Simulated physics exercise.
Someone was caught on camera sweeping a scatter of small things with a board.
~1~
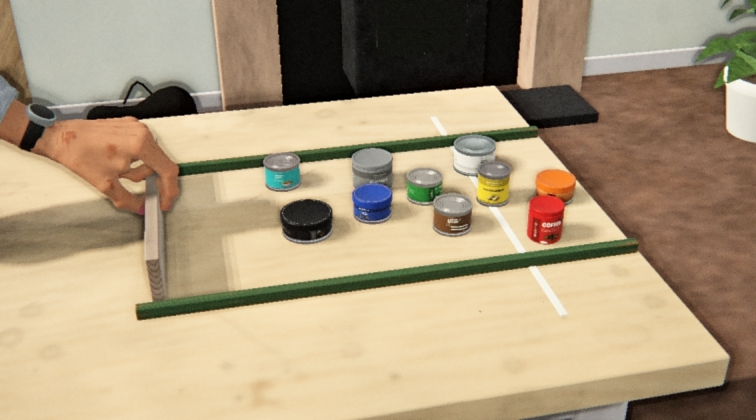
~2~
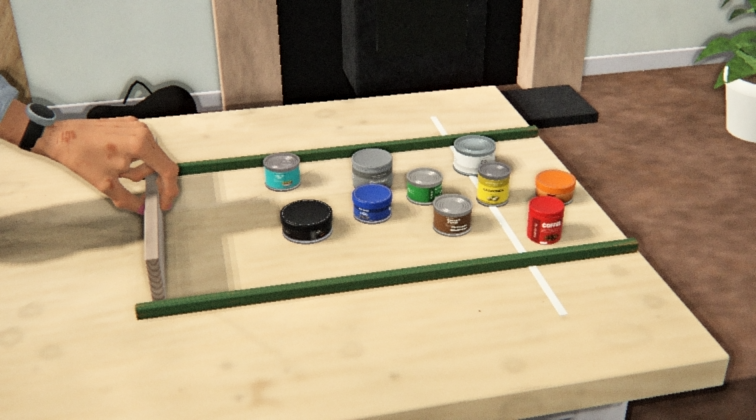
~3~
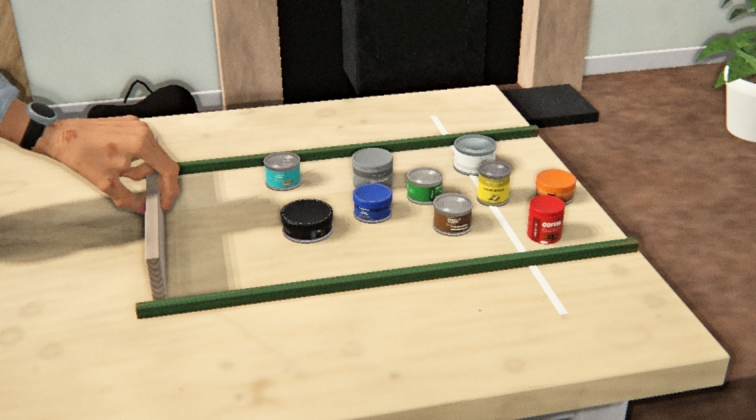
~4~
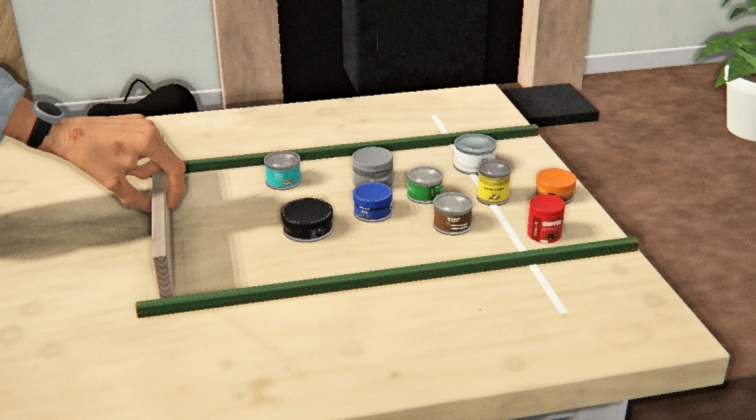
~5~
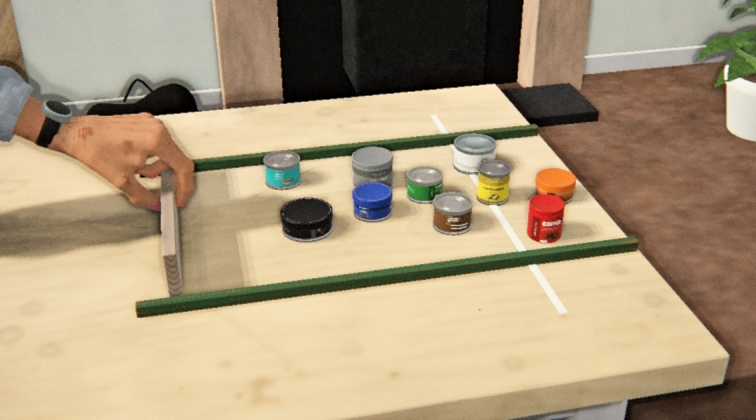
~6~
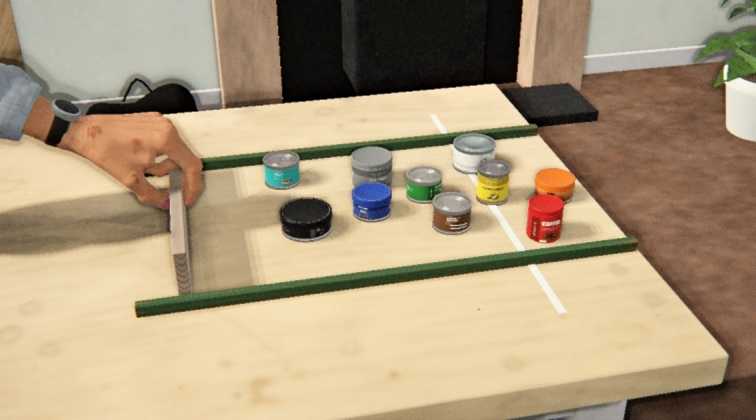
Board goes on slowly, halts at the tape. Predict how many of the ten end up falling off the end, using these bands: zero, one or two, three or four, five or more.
Well, what drops off the end works out to none of them.
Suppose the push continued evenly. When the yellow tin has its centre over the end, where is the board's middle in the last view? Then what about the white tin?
Yellow tin over the end: About (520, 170). White tin over the end: About (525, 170).
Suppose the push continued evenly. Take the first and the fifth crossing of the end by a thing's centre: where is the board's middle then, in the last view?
The first one at (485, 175), the next at (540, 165).
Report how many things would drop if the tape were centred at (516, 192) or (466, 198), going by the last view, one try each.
In order, 1 then 0.
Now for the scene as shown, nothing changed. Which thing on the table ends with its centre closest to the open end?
The answer is the orange tin.
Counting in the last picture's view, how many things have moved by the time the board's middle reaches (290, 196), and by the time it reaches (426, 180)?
2 by the first point, 8 by the second.
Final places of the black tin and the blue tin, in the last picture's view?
The one named first is at (518, 198), the next at (523, 176).
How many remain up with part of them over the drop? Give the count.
1 is the number.
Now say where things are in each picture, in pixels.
Orange tin (555, 188); red tub (546, 220); white tin (474, 156); board (155, 214); tape (486, 197), in the first frame.
Red tub (545, 221); blue tin (372, 204), in the second frame.
White tin (475, 155); green tin (425, 186), in the third frame.
Orange tin (555, 187); turquoise pot (283, 171), in the fourth frame.
Red tub (545, 219); black tin (307, 220), in the fifth frame.
Orange tin (554, 187); red tub (545, 219); white tin (474, 154); board (179, 208); tape (486, 195), in the sixth frame.
Soon after, none off yet; orange tin at rest near (554, 187); red tub at rest near (545, 219); white tin at rest near (474, 154).
After that, none off yet; orange tin at rest near (554, 187); red tub at rest near (545, 219); white tin displaced a little near (485, 145).
In the end, the number that fall off is zero.
